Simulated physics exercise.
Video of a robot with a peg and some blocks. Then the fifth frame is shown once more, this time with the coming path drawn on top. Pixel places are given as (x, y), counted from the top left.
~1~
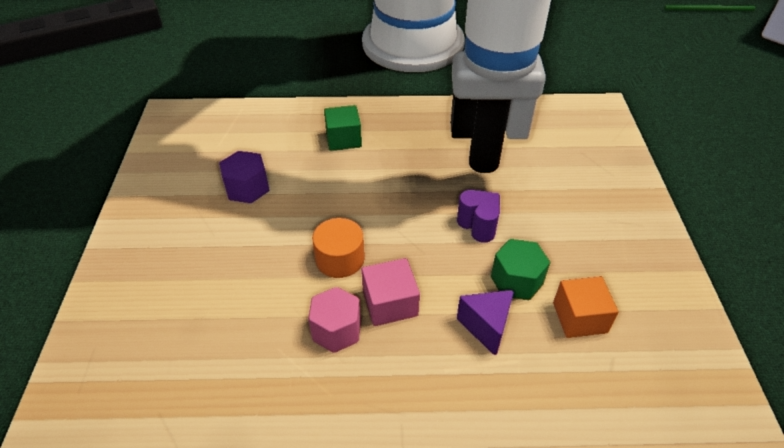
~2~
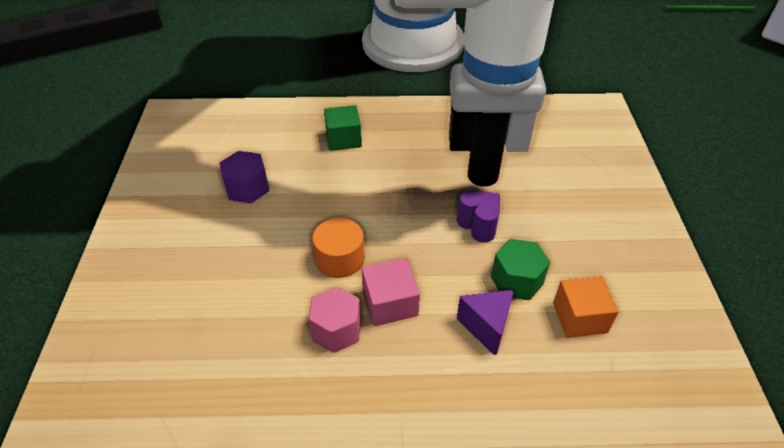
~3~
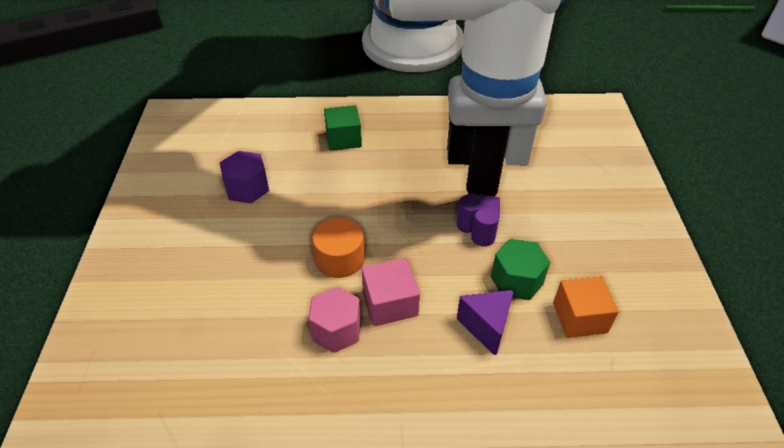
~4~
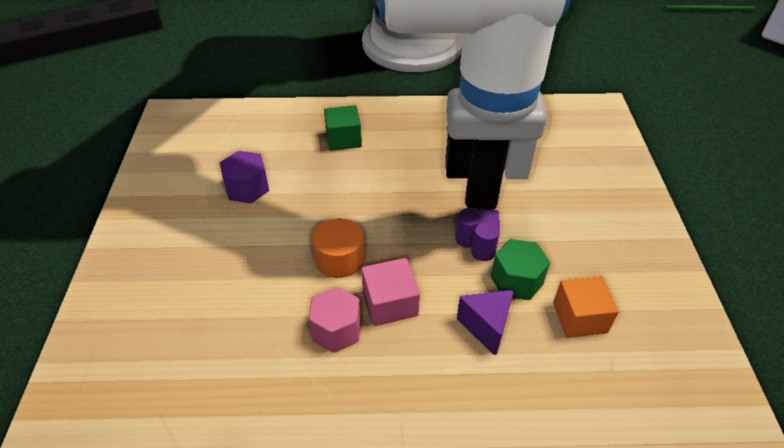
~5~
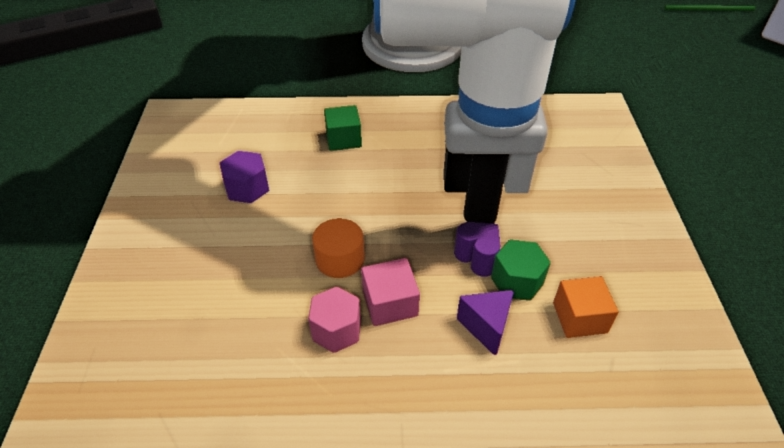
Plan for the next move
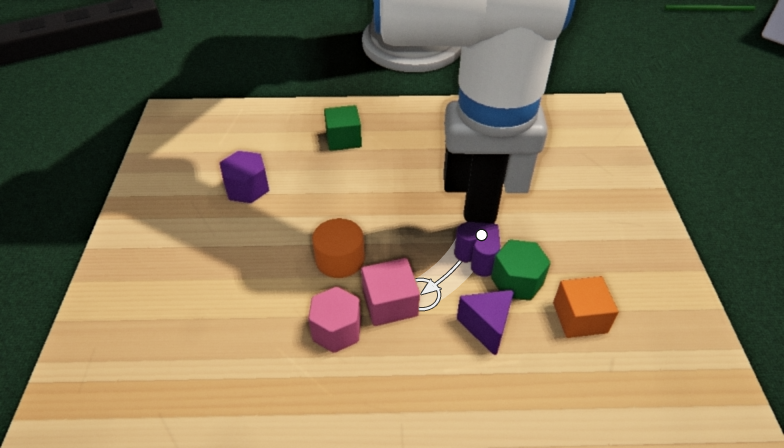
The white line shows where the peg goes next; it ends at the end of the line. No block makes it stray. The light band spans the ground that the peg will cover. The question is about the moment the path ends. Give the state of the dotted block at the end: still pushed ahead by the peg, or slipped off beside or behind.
It is no longer ahead.
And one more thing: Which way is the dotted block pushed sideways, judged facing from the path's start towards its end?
Measured against the direction from start to end, the dotted block shifts toward the left-hand side.
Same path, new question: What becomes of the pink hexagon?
It is not moved.
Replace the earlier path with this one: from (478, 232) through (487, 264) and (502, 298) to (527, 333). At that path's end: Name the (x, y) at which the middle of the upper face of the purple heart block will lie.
My best guess is (473, 289).
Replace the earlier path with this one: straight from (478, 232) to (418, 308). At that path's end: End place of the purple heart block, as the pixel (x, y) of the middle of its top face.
Answer: (472, 280).
The drawn path runs from (478, 232) by way of (465, 254) and (446, 276) to (421, 294); the dot is on the purple heart block.
On the path given first. Halfway along, peg (459, 250); purple heart block (471, 272), turned 30° anticlockwise; green hexagon (525, 261), turned 15° anticlockwise.
At the end, peg (422, 279); pink hexagon not moved; pink square piece (382, 284); purple heart block (469, 282), turned 50° anticlockwise; purple triangular piece (494, 311); green hexagon (525, 261), turned 15° anticlockwise.
